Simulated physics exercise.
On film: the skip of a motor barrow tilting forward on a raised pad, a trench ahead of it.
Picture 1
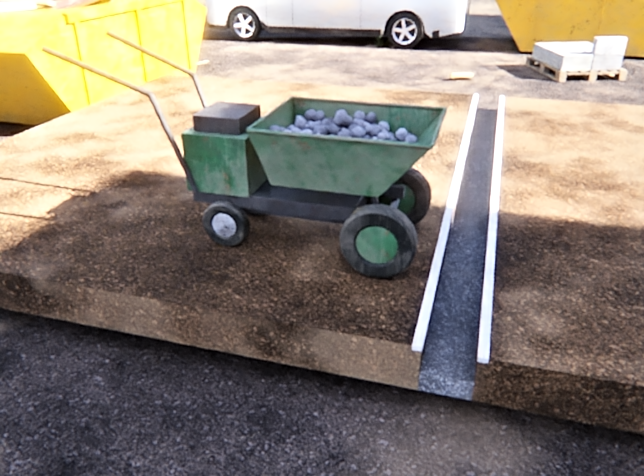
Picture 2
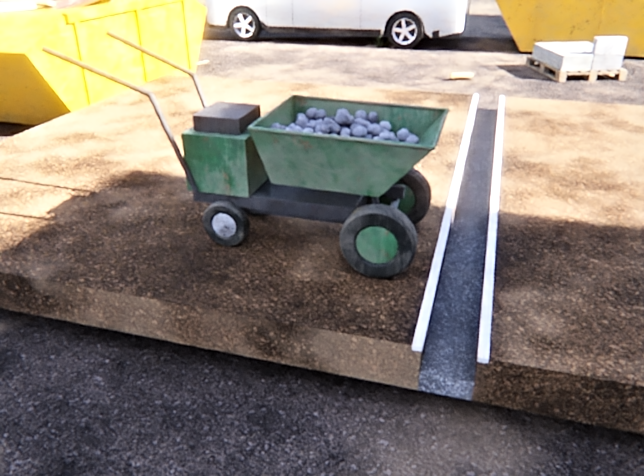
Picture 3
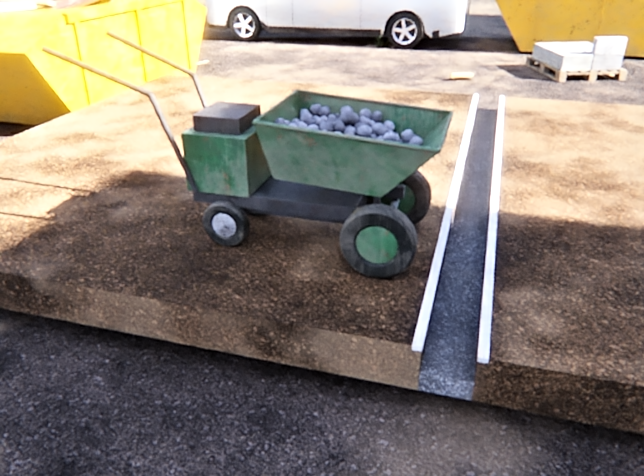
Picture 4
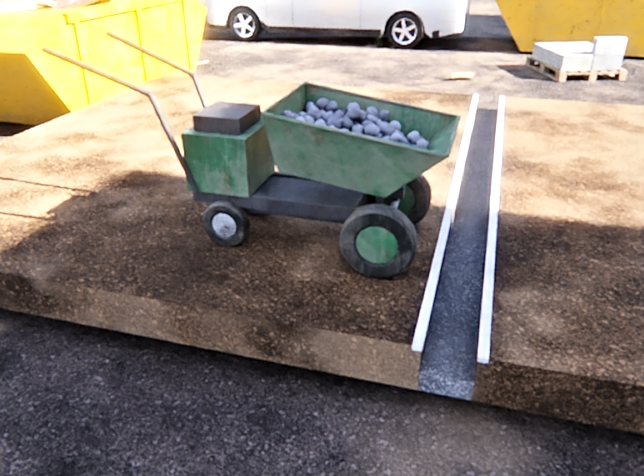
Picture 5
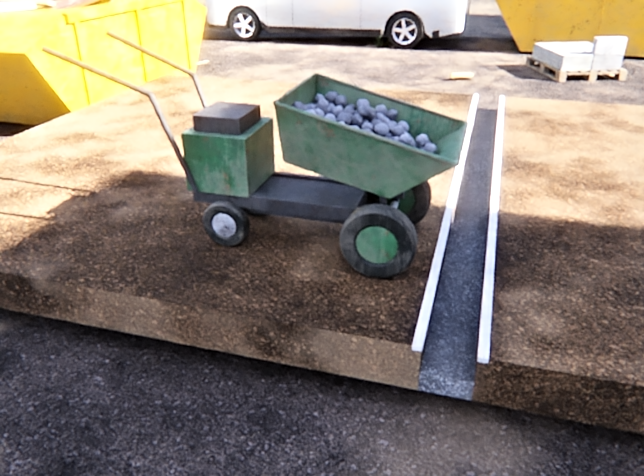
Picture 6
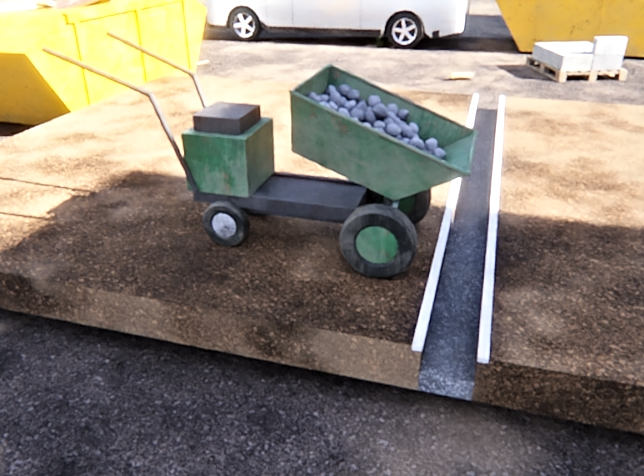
On a raised brown pad beside a narrow trench, a small green motor barrow stood still while its skip, loaded with round grey cobbles, tilted slowly forward to the right, its back end rising clearly.
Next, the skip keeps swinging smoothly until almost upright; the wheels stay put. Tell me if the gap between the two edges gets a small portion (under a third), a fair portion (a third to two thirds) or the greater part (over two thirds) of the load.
It gets a small portion.
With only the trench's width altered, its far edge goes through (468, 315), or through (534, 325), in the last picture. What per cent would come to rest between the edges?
0 %, give or take, and then 50 %.
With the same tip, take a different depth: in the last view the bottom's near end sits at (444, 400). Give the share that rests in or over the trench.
Estimated share: Approx. 0 %.
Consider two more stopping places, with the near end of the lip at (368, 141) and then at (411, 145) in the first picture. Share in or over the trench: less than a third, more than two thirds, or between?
At spot one the answer is the middle third, and at spot two it is less than a third.
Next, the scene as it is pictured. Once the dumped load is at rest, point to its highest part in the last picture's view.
Settled peak, approx. (526, 245).
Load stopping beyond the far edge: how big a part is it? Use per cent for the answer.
70 %.
Soon, skip tipped steeply; all in the skip.
A while on, skip tipped right over; about two thirds in the skip; about a third beyond it; a stray few falling.
Towards the end, skip tipped right over; about a third in the skip; about two thirds beyond it.
Finally, skip tipped right over; about a third in the skip; none in or heaped over the trench; about two thirds beyond it.
